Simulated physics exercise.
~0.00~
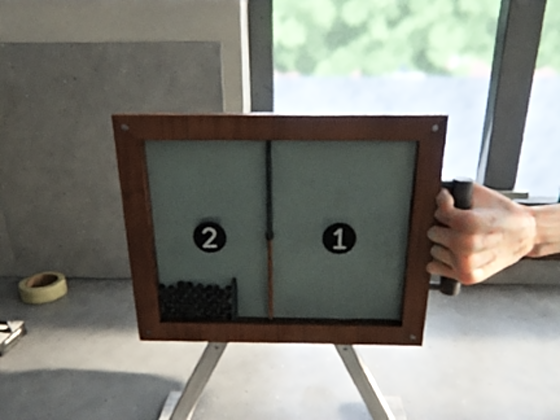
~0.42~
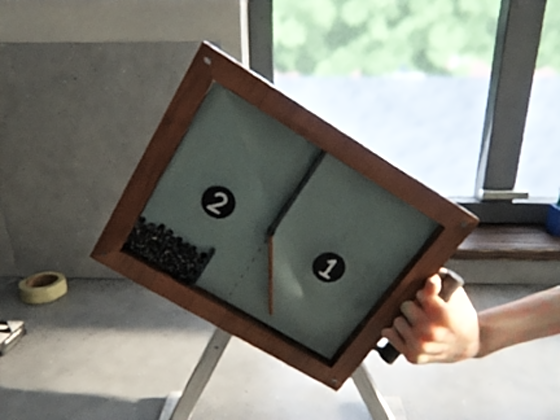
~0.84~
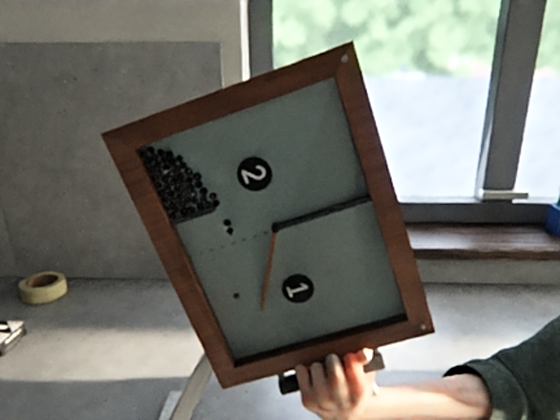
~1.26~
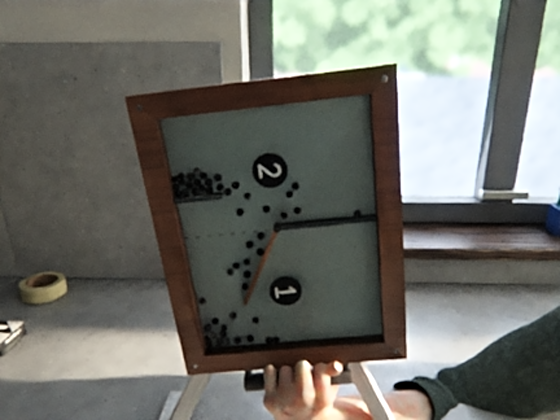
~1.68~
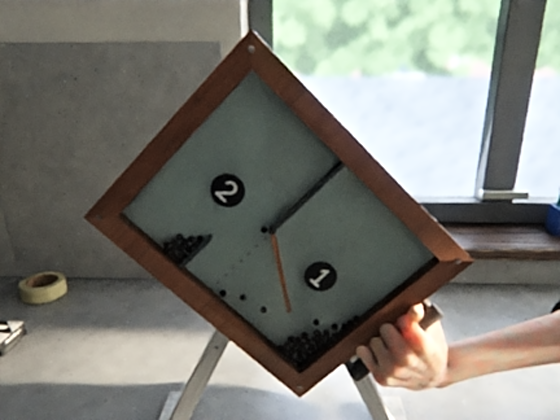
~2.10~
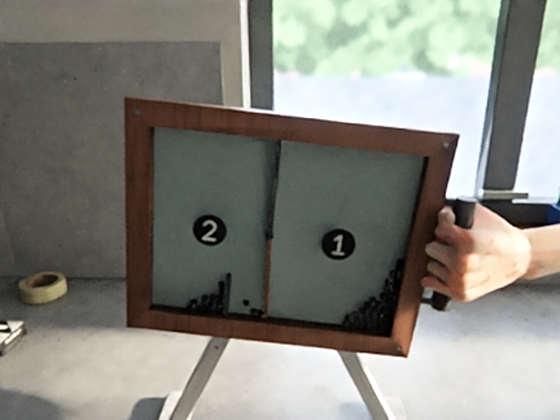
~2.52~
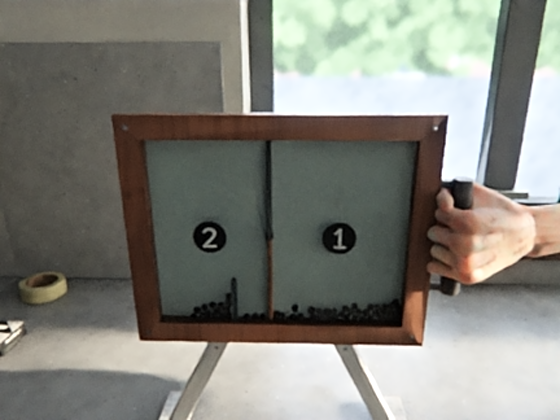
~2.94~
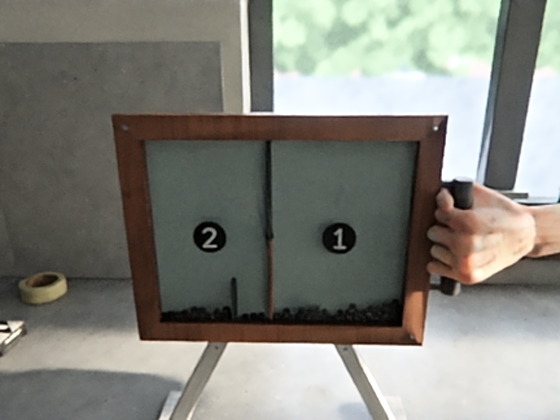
In the video, a hand turns a wooden-framed, clear-faced case of black beads clockwise onto its side, and beads spill past a hinged orange flap. The hand swings it back level, leaving most beads spread along the right compartment's bottom and fewer in the left.
